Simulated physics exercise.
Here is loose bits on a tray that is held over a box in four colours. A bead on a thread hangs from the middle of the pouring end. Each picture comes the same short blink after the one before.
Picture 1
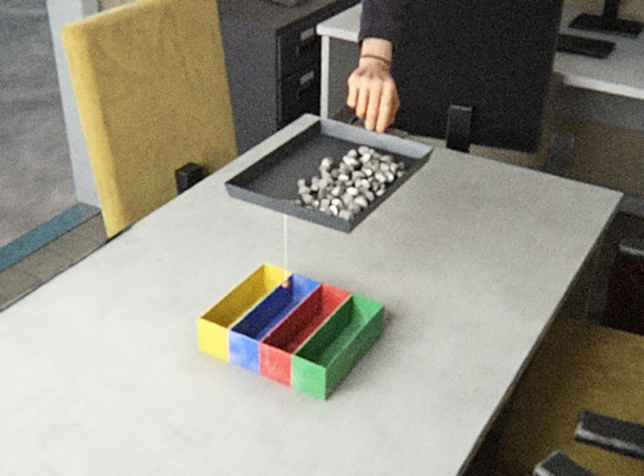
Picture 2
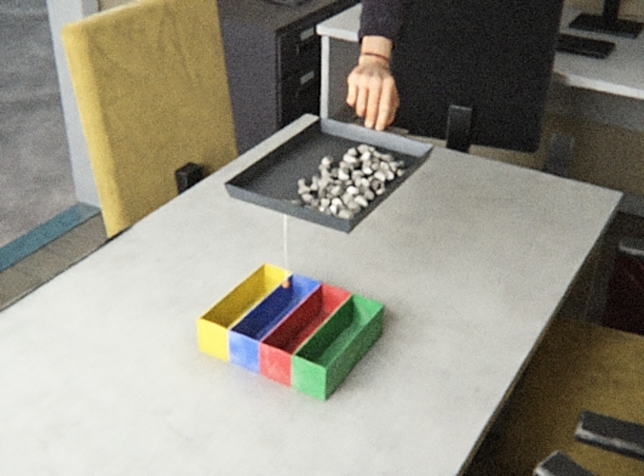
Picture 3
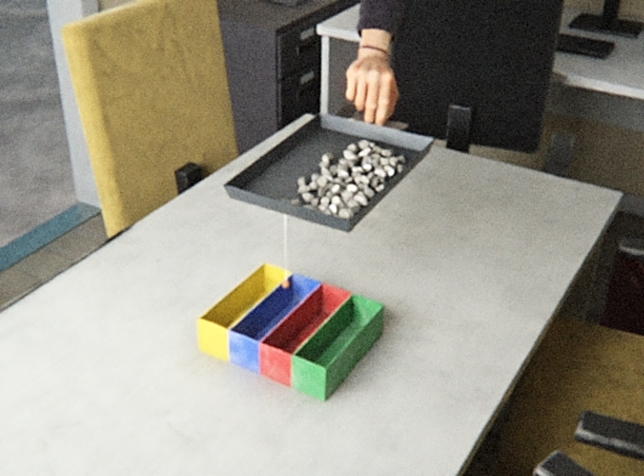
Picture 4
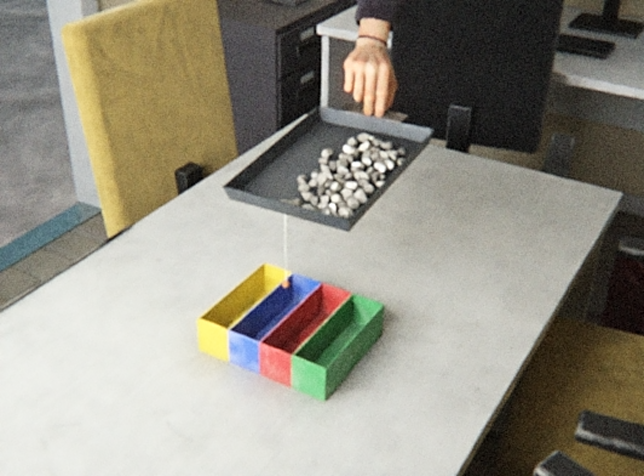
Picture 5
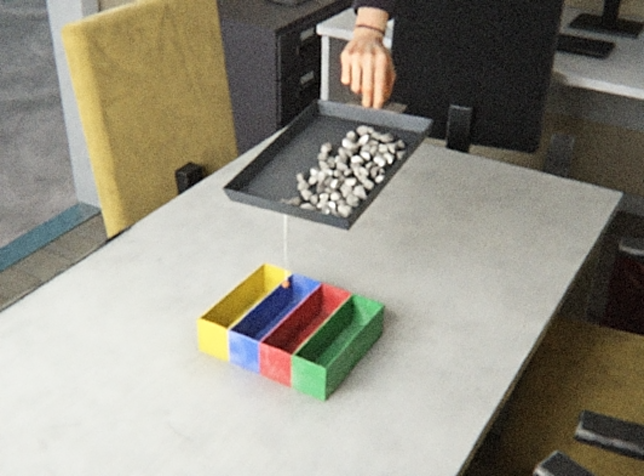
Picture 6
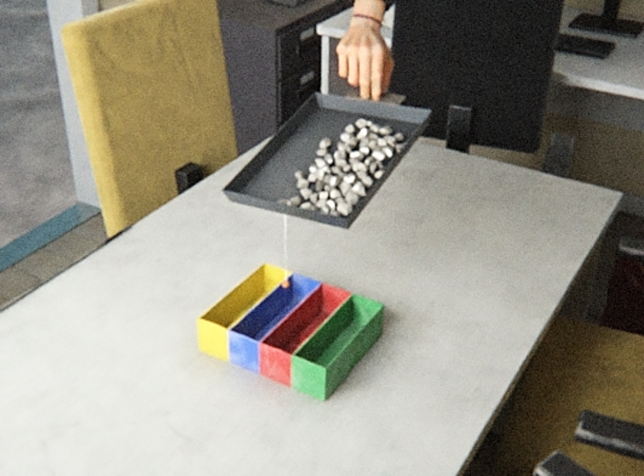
A hand held a dark tray of loose gravel above a box with yellow, blue, red and green cells, then slowly raised the back of the tray, slanting it slightly toward the viewer.
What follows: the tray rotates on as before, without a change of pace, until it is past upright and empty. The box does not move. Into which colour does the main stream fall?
The yellow one ends fullest.
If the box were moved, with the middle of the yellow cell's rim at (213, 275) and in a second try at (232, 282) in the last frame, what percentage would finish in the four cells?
First some 90, then 80 per cent.
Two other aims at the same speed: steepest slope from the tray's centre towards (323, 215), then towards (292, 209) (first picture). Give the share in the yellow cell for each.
First some 0, then 20 per cent.
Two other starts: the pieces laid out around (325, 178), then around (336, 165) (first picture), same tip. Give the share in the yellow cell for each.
The first gives 30 %, the second 40 %.
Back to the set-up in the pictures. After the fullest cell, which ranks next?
It is blue.
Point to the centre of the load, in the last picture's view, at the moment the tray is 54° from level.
Near (283, 184).
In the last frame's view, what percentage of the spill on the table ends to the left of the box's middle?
About 100 per cent.
Soon after the last picture, tray tipped steeply; all on the tray.
A little later, tray tipped right over; most on the tray; a stray few in the red cell; a stray few in the blue cell; a stray few in the yellow cell; a small part falling or outside the box.
Later still, tray tipped past a quarter turn; about a third in the yellow cell; a small part in the blue cell; a small part in the red cell; about half falling or outside the box.
At rest, tray tipped past a quarter turn; about a third in the yellow cell; a small part in the blue cell; a small part in the red cell; none in the green cell; about half outside the box.
